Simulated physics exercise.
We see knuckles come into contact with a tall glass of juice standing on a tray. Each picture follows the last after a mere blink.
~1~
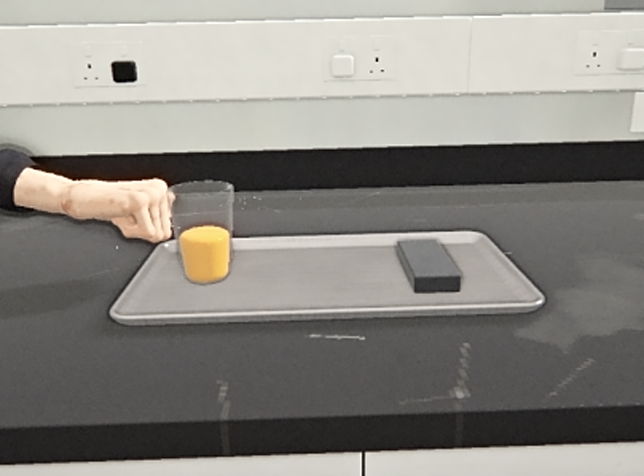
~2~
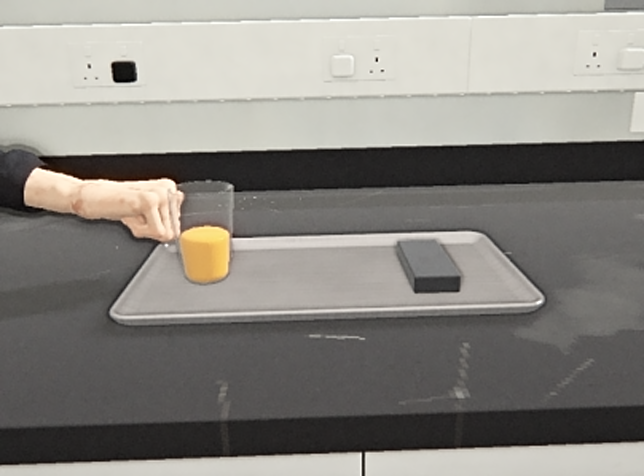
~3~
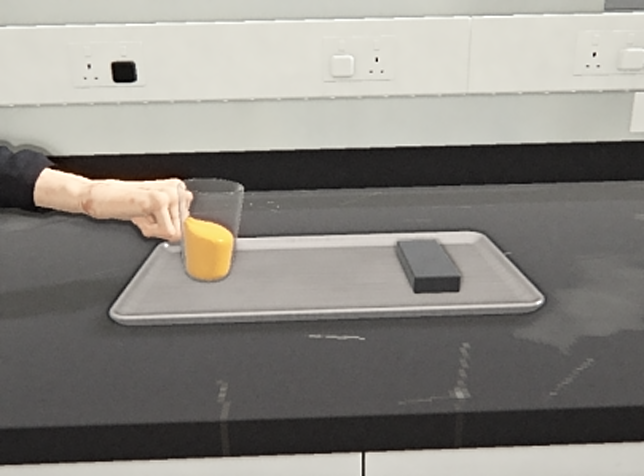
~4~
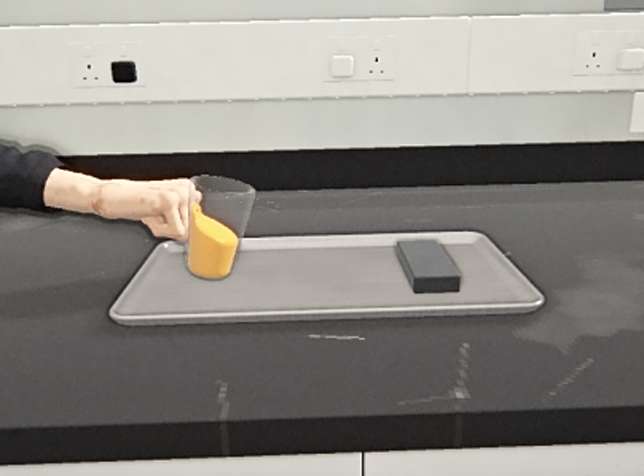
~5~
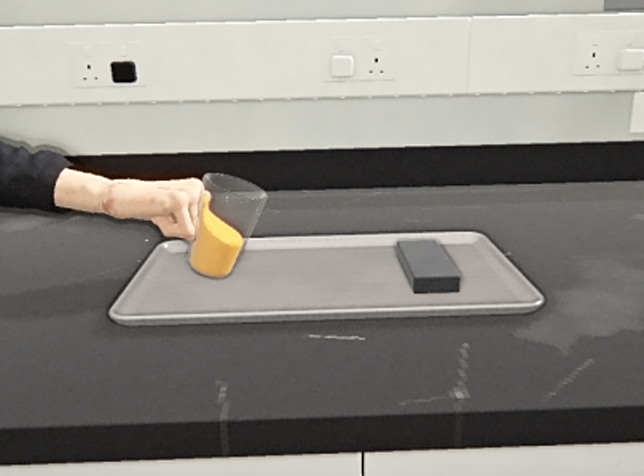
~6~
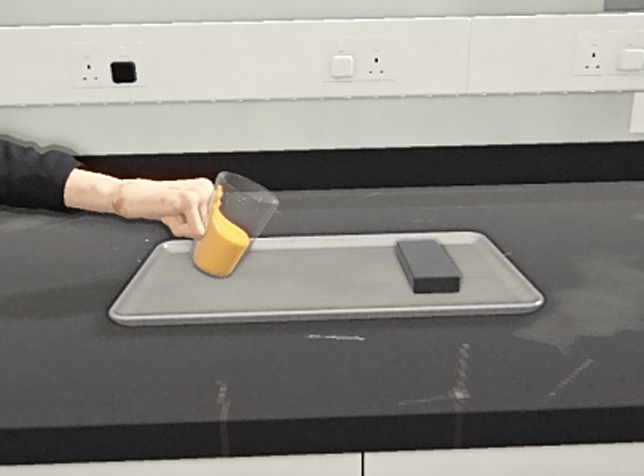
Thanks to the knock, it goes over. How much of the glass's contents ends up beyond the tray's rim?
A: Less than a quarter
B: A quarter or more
The answer is A.
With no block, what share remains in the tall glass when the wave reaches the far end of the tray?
Roughly 40 %, give or take.
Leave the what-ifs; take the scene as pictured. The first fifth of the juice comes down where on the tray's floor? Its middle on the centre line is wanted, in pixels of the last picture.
I'd put the spot somewhere close to pixel (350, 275).
A moment on, the tall glass lies on its side and 95 per cent is in the glass, 1 on the tray and 4 above or beyond its rim.
Next, the tall glass lies on its side and 47 per cent is in the glass, 38 on the tray and 16 above or beyond its rim.
Then the tall glass lies on its side and 26 per cent is in the glass, 45 on the tray and 29 above or beyond its rim.
Later the tall glass lies on its side and 15 per cent is in the glass, 79 on the tray and 6 above or beyond its rim.
Finally, 94 per cent is held by tray and glass, 6 is off the tray.
